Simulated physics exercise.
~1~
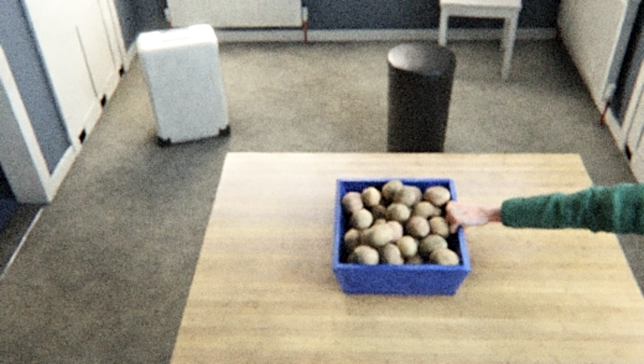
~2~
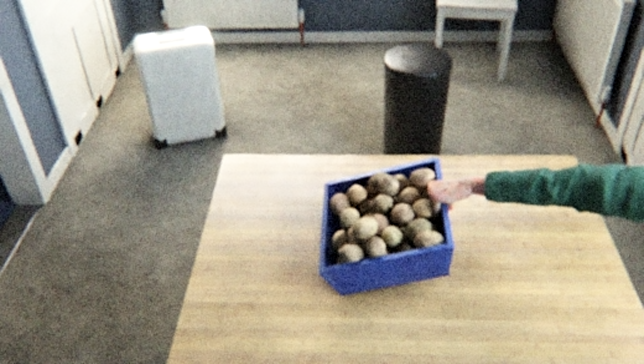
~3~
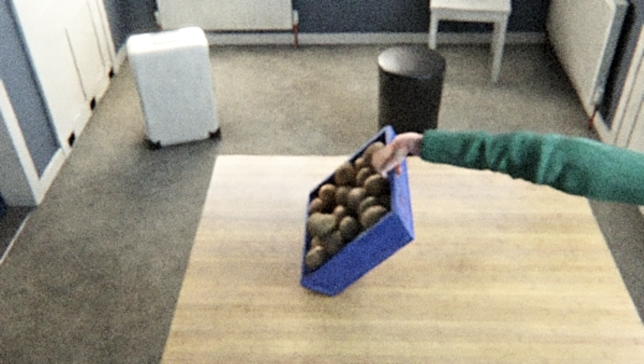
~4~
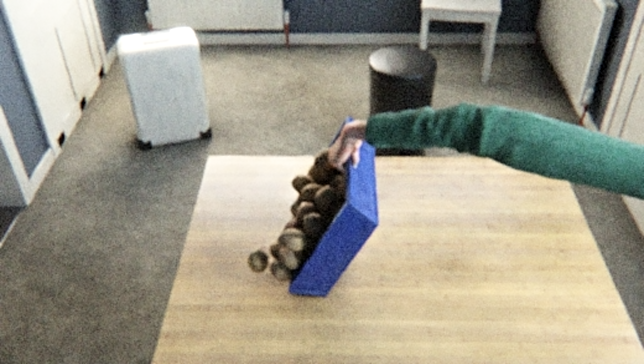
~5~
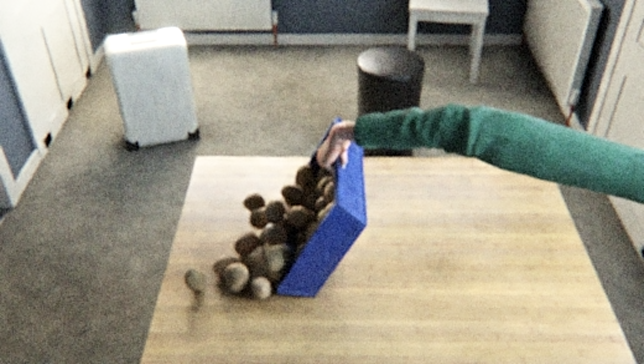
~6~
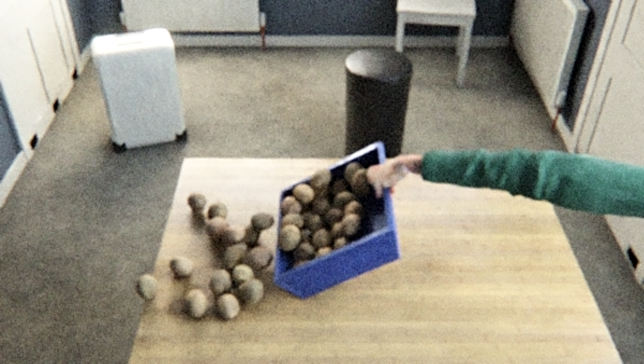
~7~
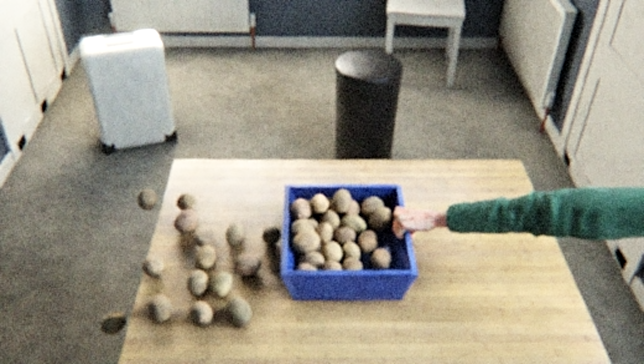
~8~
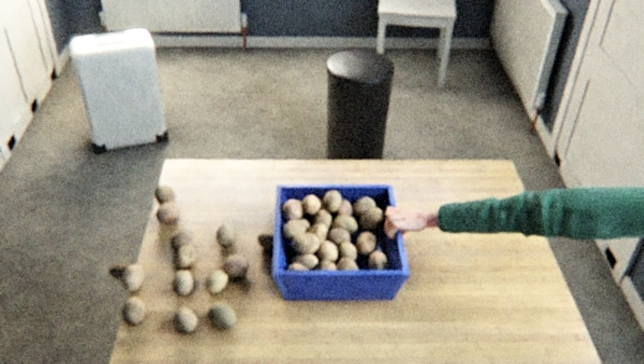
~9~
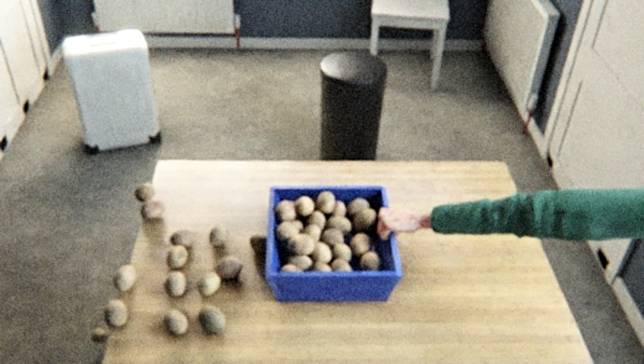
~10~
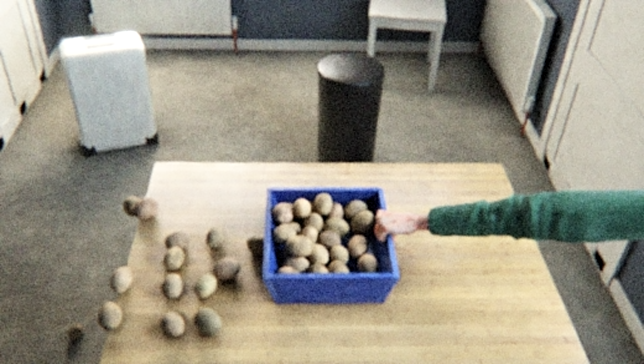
A blue container of potatoes is tilted left by a hand, spilling some, then set flat.
